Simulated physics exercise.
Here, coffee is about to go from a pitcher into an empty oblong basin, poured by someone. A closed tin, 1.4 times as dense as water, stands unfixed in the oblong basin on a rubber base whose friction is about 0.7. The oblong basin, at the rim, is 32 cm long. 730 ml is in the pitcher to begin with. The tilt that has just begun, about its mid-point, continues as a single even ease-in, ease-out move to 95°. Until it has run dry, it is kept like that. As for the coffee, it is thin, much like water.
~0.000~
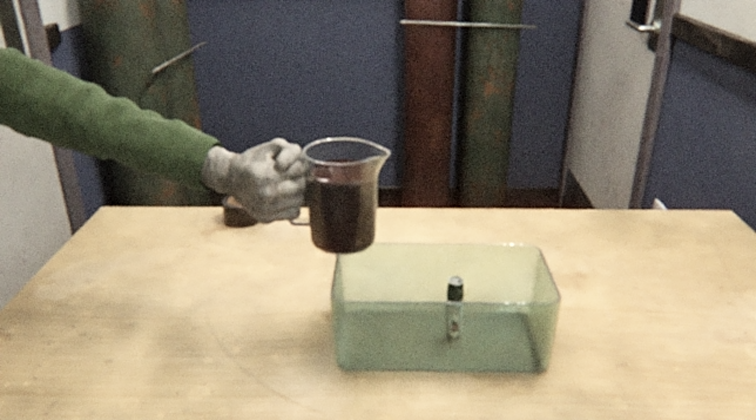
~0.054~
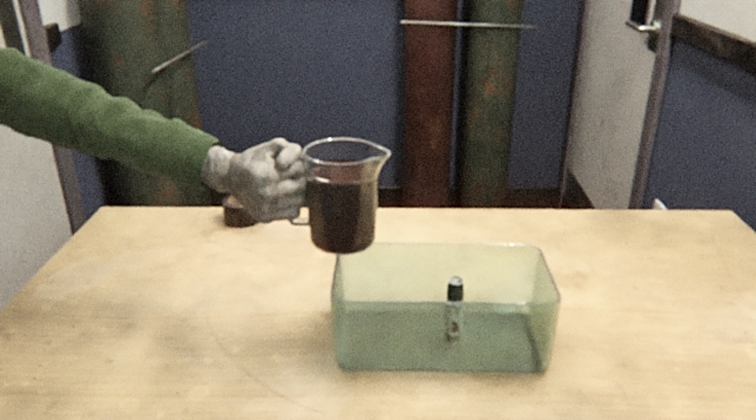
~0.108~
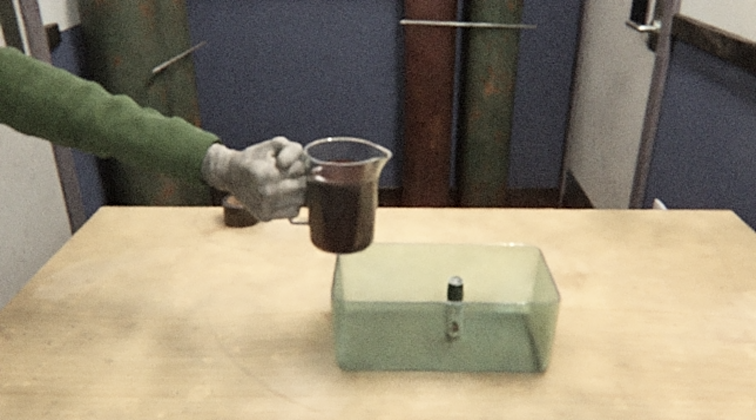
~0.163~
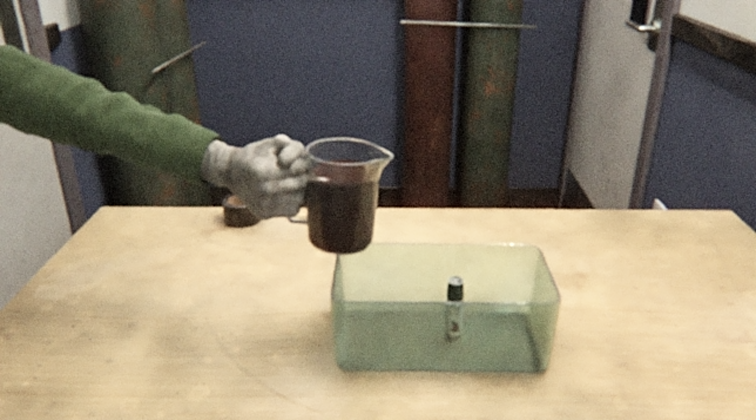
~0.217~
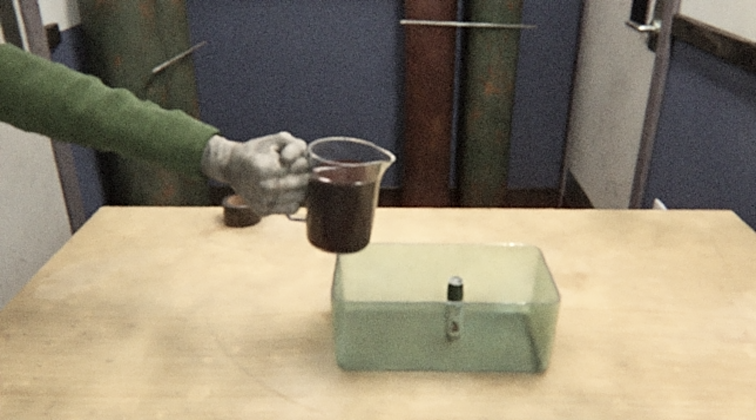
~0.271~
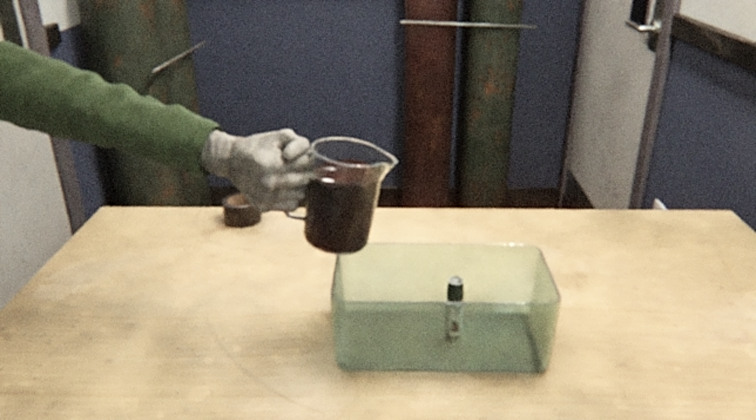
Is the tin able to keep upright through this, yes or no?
No, it topples.
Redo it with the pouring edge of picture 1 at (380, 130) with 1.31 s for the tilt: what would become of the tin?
Then it tips over.
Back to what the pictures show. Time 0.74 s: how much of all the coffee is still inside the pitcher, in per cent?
Portion remaining: Approx. 94 per cent.
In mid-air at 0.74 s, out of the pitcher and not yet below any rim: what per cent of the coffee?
6 per cent.
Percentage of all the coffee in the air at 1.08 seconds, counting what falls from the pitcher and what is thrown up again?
About 16 per cent.
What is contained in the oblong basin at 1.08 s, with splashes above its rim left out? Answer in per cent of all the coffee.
Near 32 per cent of the total.
After 0.74 s the tilt is 56° and 93 per cent is still to pour; the tin stands where it began.
After 1.08 s the tilt is 87° and 53 per cent is still to pour; the tin leans 26°.
After 1.43 s the tilt is 95° and 13 per cent is still to pour; the tin lies on its side.
After 1.82 s the tilt is 95° and 3 per cent is still to pour; the tin lies on its side.
In the end the tin lies on its side.
